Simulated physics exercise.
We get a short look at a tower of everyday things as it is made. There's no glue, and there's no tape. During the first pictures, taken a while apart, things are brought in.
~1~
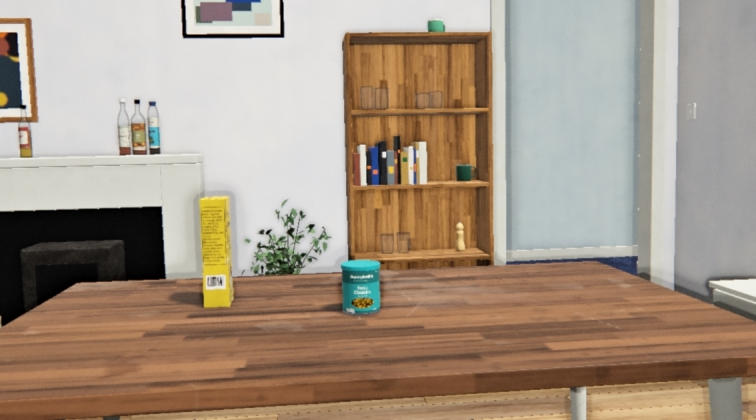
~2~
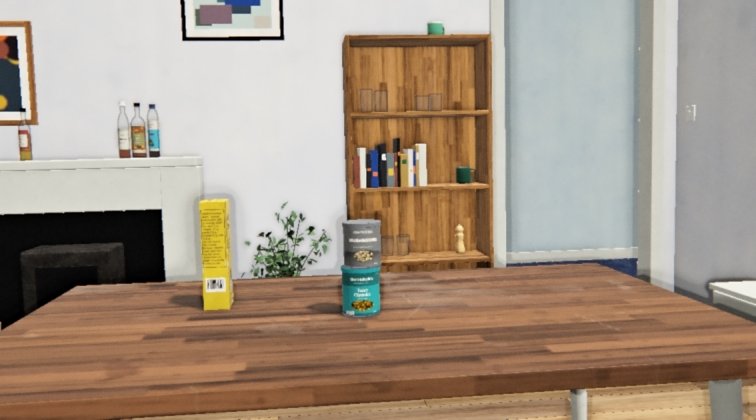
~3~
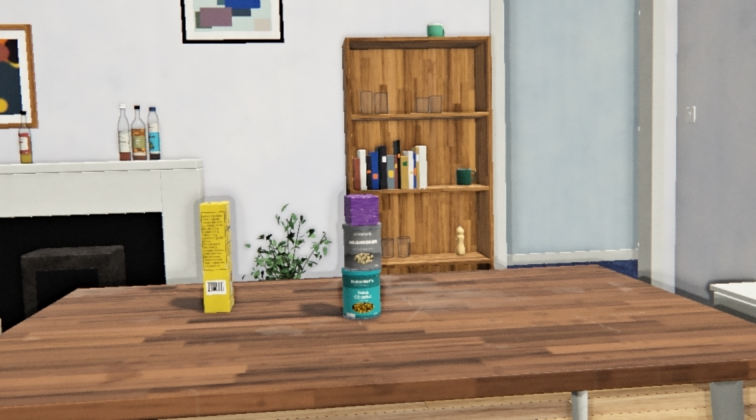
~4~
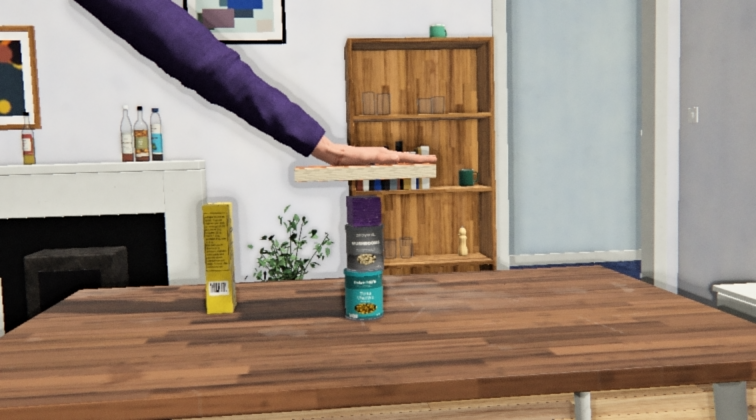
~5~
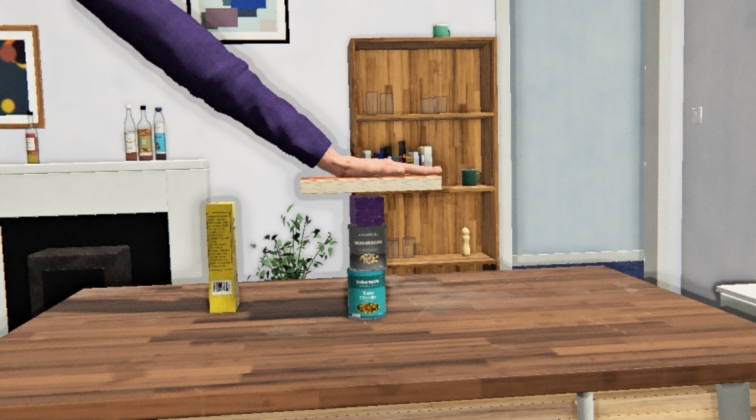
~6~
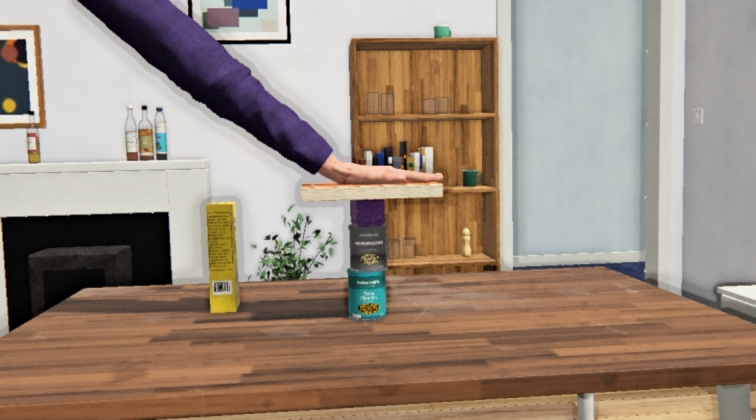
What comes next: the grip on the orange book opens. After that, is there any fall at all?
No: The stack stays intact.
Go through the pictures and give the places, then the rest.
The last thing is not in view yet, in the first picture.
The last thing is not in view yet, in the second picture.
The last thing is not in view yet; grey pot (362, 246), in the third picture.
Coming down; orange book (362, 172); purple block (363, 211), in the fourth picture.
Coming down; orange book (368, 183); grey pot (368, 246), in the fifth picture.
Set down, still held; orange book (369, 190); purple block (367, 211), in the sixth picture.
Then, 0.20 s after the last picture, nothing has stirred.
Then, 0.50 s after the last picture, orange book resting near (369, 190).
At rest, all 5 in place. Seen from the same camera at the end, orange book near (369, 191). The pile stays up.
